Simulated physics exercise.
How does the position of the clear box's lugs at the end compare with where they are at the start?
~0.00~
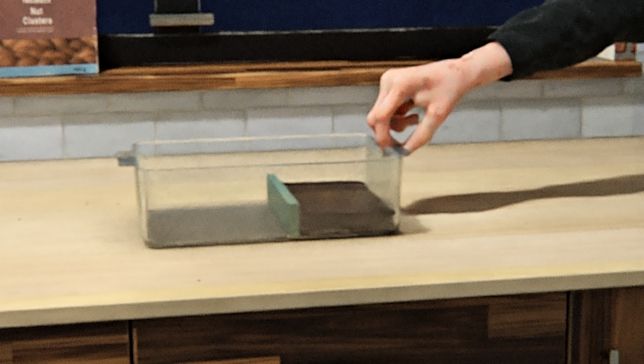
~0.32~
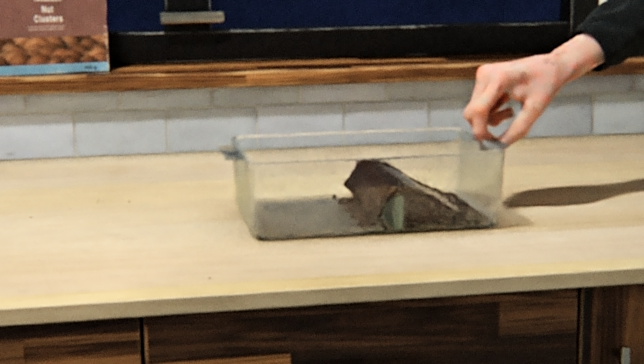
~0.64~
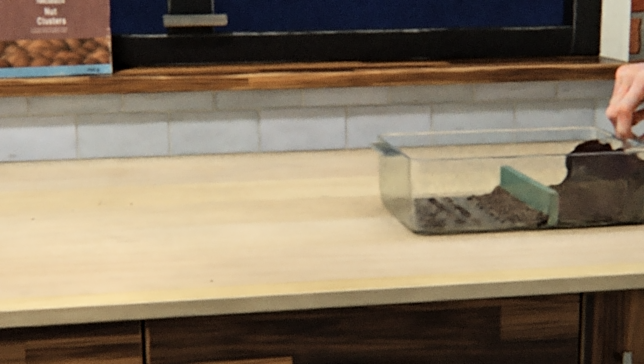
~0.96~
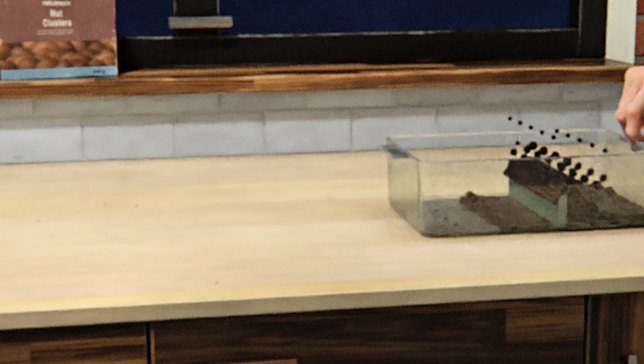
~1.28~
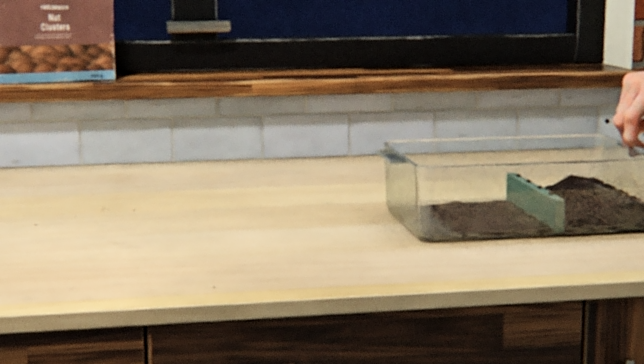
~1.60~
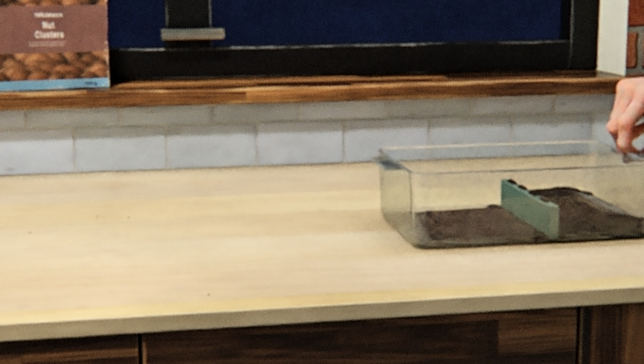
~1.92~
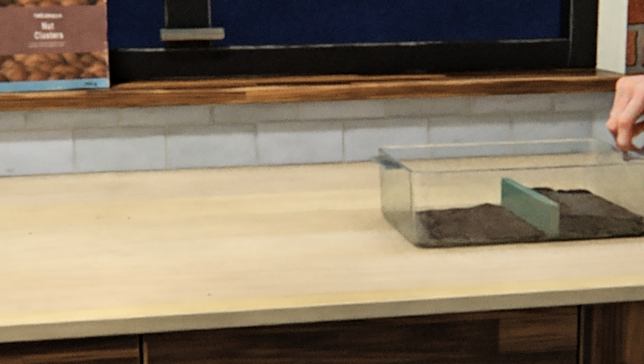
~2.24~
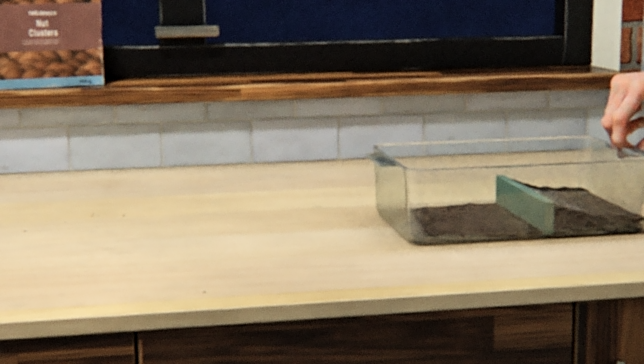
The lugs end up much farther to the right, having moved along the worktop with the box from the left and middle of the view to its right side.
